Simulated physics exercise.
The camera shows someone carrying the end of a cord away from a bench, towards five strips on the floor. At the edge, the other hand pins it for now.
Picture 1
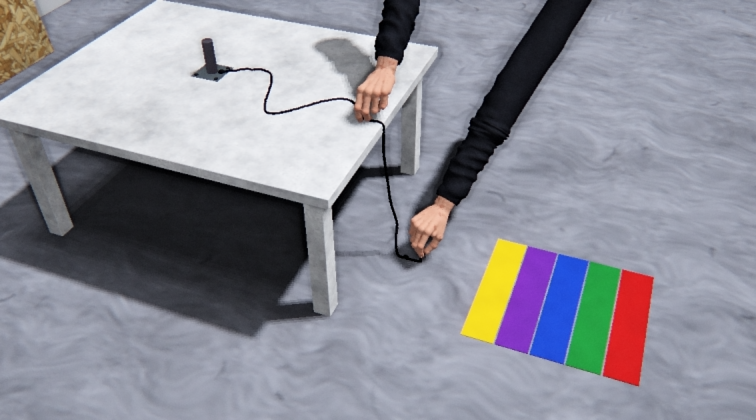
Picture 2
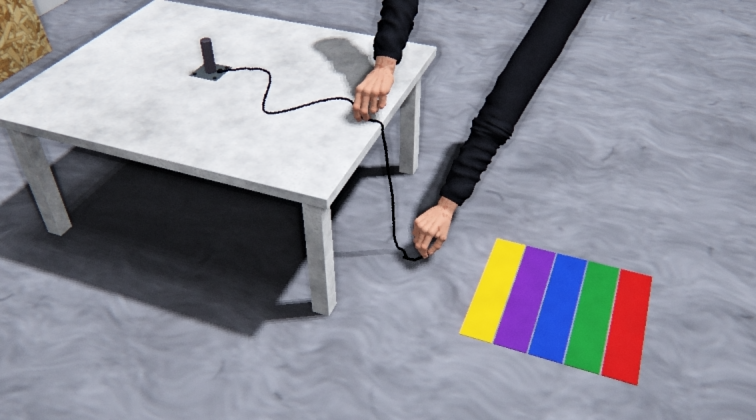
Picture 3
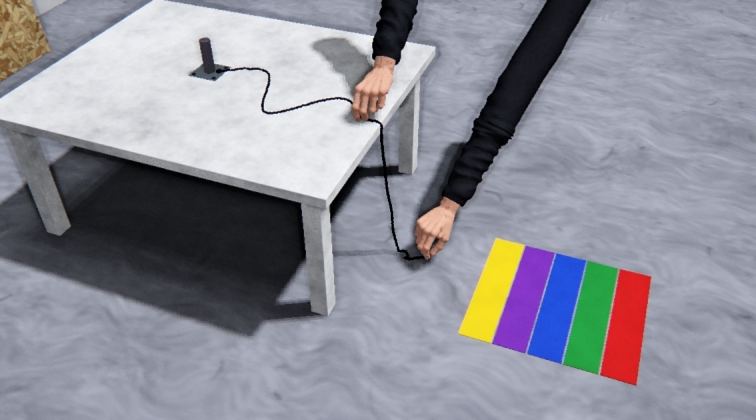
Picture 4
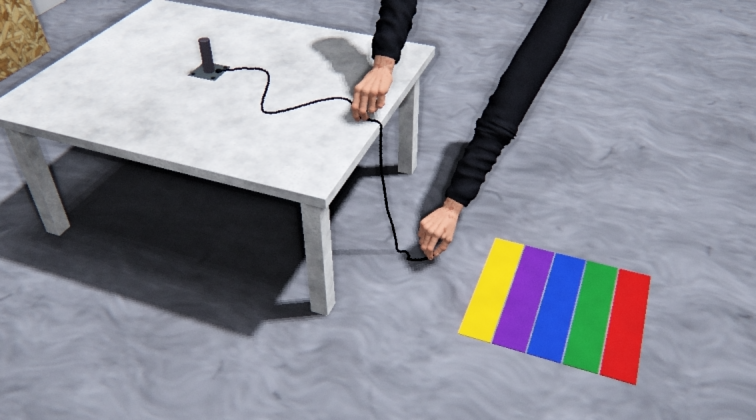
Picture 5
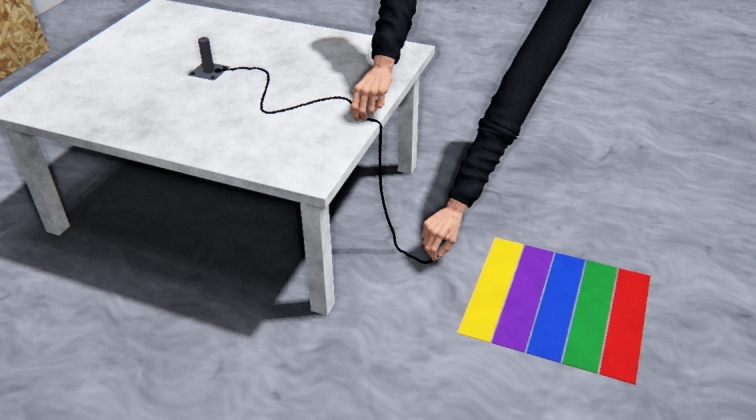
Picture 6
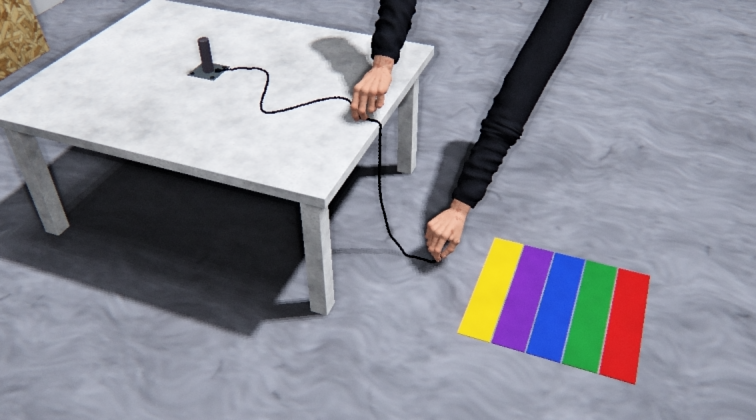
Beside a white table, one hand pinned a black cord at the edge while another, low by the floor, drew the cord's end slightly right, toward five coloured strips, yellow nearest.
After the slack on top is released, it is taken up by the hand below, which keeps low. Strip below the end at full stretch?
Red.
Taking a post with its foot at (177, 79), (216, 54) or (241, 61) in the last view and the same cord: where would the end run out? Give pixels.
About (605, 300), then (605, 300), then (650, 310).
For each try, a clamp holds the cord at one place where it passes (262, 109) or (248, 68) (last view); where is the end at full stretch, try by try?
The spots come out as (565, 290) and (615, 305), in that order.
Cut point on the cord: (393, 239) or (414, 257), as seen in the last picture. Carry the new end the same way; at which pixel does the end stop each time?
One per try, the spots are (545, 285) and (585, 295).
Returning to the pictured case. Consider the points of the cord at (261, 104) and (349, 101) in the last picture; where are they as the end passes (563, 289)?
They move to (313, 102) and (388, 150) respectively.
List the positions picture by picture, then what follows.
In the first frame, end (424, 253); yellow (484, 320); purple (517, 329); blue (552, 339); green (587, 349); red (624, 359).
In the second frame, end (428, 254); cord through (251, 69) (264, 99) (317, 102) (369, 120) (389, 178) (394, 237).
In the third frame, end (430, 255).
In the fourth frame, end (433, 256); cord through (249, 69) (263, 99) (315, 102) (368, 120) (382, 176) (395, 236).
In the fifth frame, end (437, 256).
In the sixth frame, end (441, 257); cord through (248, 69) (262, 99) (314, 102) (367, 119) (379, 176) (391, 236).
A little later, end near (563, 289); over blue.
Next, end near (604, 300); over green.
When it is tight, end near (629, 306); over red. The red one.
